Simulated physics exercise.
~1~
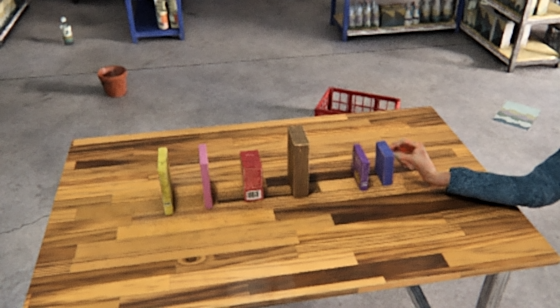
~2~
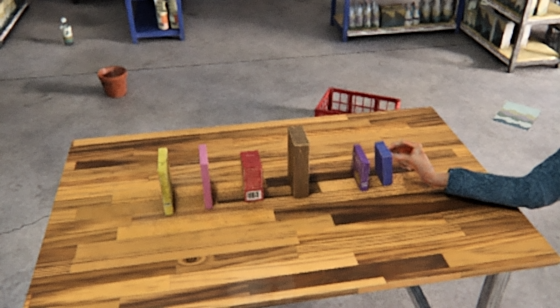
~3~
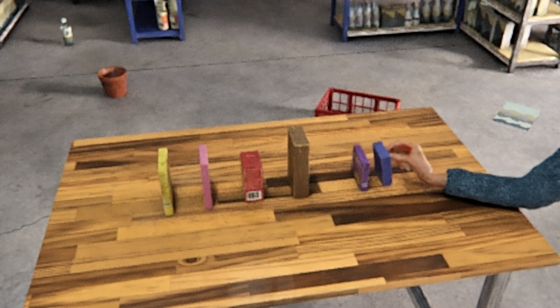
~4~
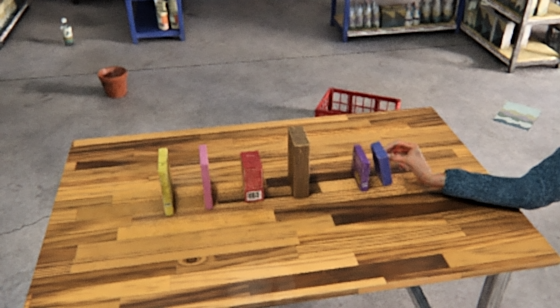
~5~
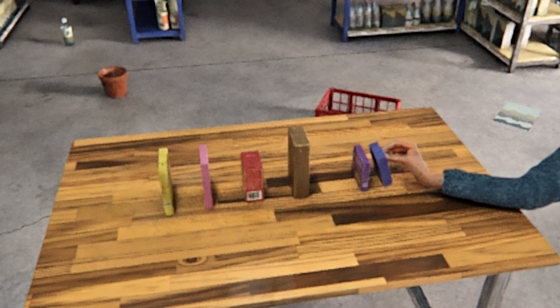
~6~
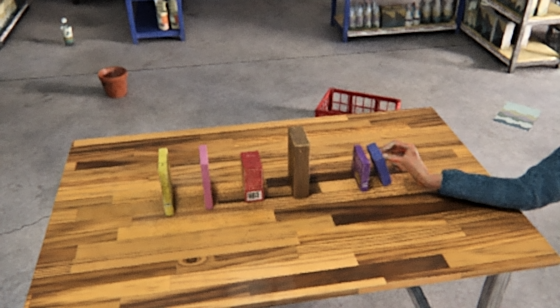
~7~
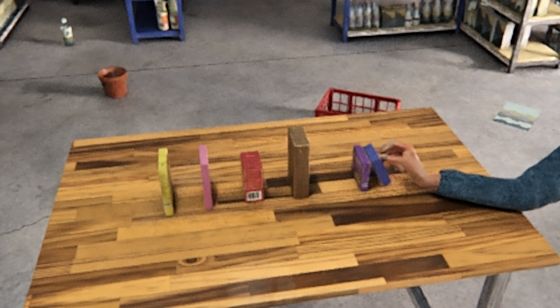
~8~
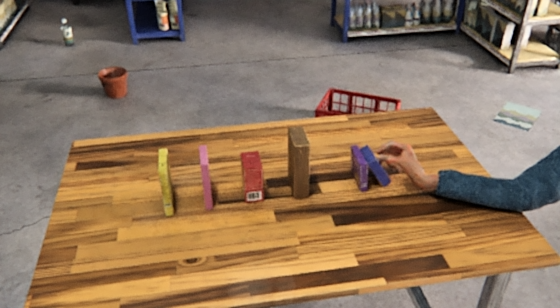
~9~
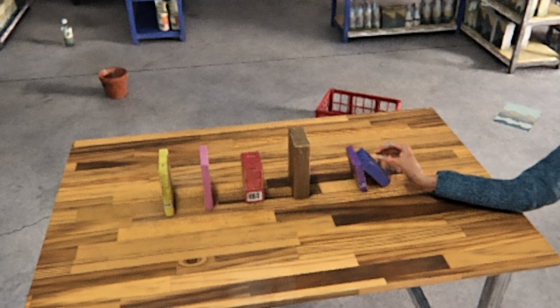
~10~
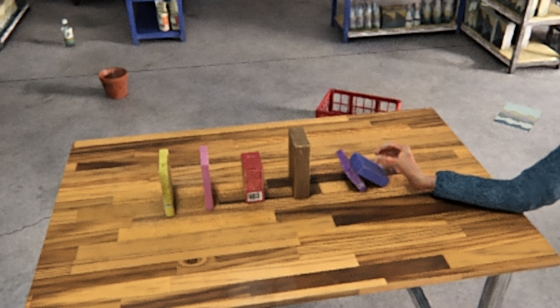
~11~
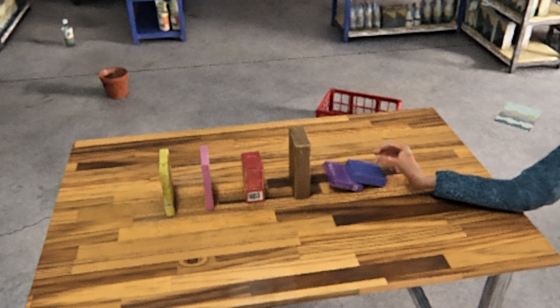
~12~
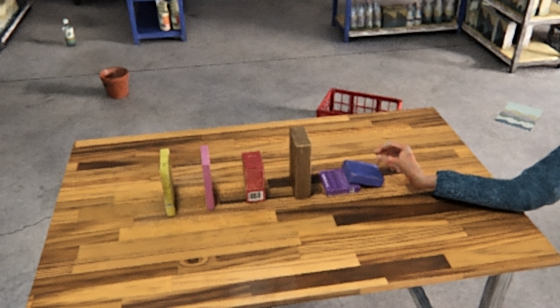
In a room with a grey concrete floor, stocked shelves, a terracotta pot and a red crate, a slightly swaying camera looks down on a striped wooden table. Across it from left to right stand a yellow packet, a pink board, a red packet, a taller brown block, a purple packet and a blue block. A hand reaching in from the right tips the blue block leftward until it leans into the purple packet. The purple packet tilts, slides a little left and falls, and the blue block drops with it. Both end down beside the brown block, which still stands, as do the other three, with the hand nearby.
